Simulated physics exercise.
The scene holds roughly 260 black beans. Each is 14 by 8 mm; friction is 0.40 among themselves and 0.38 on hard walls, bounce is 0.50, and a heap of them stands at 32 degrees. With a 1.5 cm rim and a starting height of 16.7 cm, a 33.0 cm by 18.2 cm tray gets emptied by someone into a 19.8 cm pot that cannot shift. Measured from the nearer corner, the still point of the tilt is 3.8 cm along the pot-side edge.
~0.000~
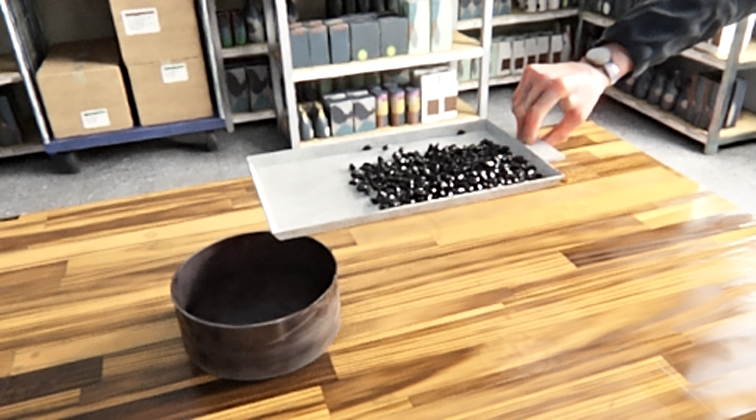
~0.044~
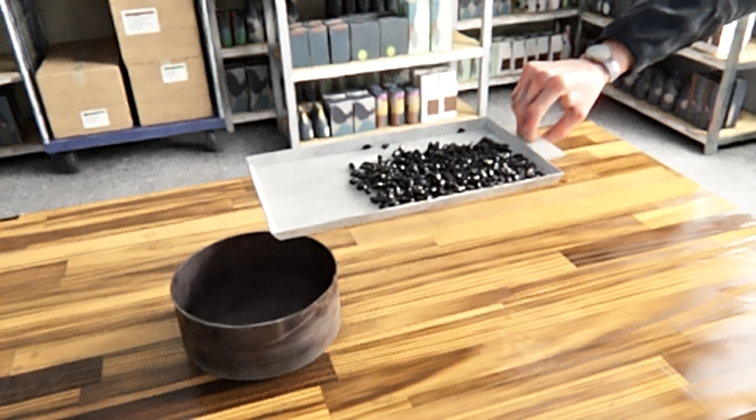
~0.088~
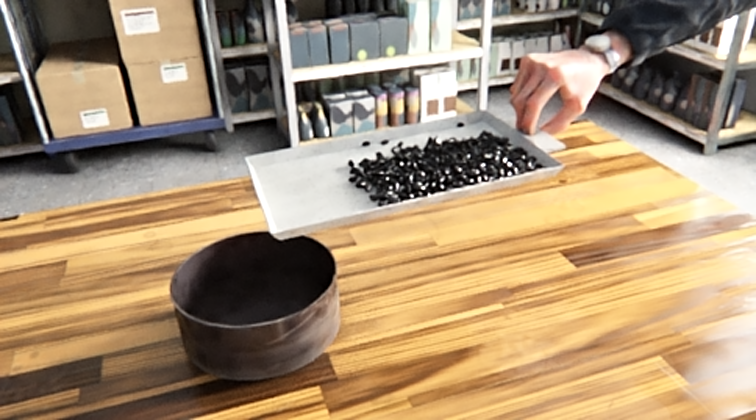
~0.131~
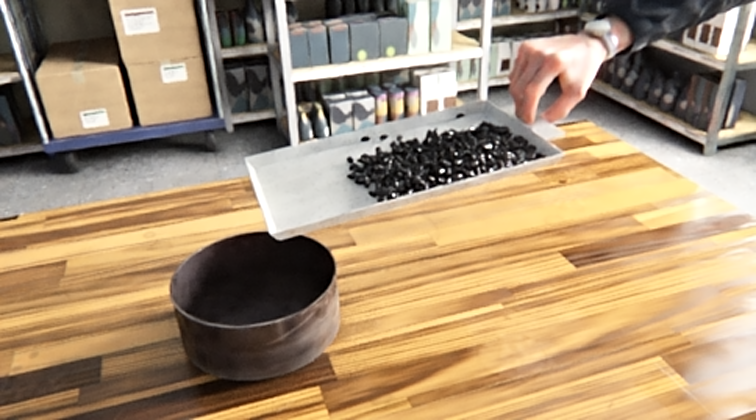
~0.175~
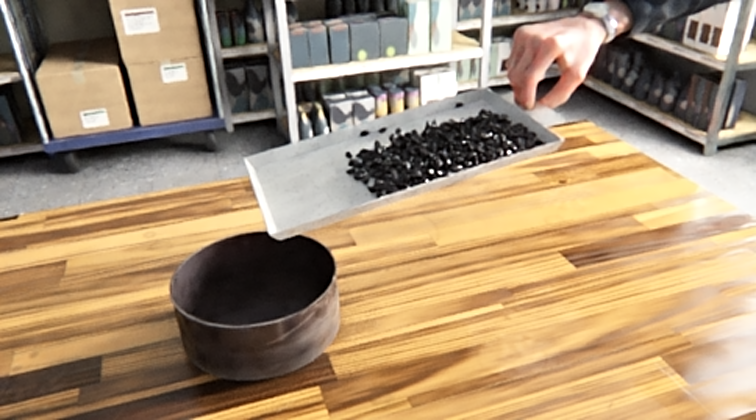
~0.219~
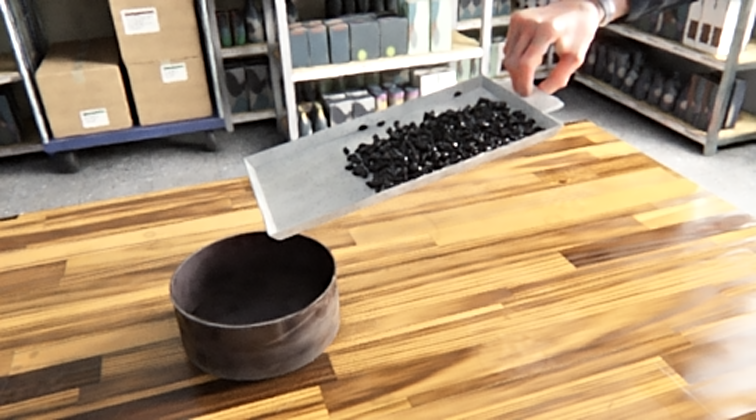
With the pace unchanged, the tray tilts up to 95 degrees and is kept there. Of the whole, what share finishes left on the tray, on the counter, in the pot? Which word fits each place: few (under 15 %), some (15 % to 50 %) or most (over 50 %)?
Tray gets few; counter gets some; pot gets most.
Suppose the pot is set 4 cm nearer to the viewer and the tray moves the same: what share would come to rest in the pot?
With that change it comes to something like 60 in a hundred.
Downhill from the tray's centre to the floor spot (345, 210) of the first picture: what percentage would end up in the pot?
Something like 30 per cent of the pieces.
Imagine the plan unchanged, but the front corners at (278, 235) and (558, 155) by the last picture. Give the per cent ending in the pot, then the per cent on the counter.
The pot gets 10 and the counter 90.
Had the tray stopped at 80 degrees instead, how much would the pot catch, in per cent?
In that case some 65 per cent.
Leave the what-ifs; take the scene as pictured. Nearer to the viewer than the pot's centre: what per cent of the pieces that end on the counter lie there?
Estimate: Close to 50 per cent of the pieces.
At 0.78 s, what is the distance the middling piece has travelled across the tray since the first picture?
About 18 cm.
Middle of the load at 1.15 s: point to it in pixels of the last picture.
Around (210, 327).
Then, at 0.78 s, tilt 51 degrees; the tray holds 90 %, the pot 0 %.
After 1.15 s, tilt 78 degrees; the tray holds 5 %, the pot 60 %.
After 1.61 s, tilt 95 degrees; the tray holds 0 %, the pot 65 %.
In the end, at 2.3 s, tray 0 %, counter 35 %, pot 65 %.
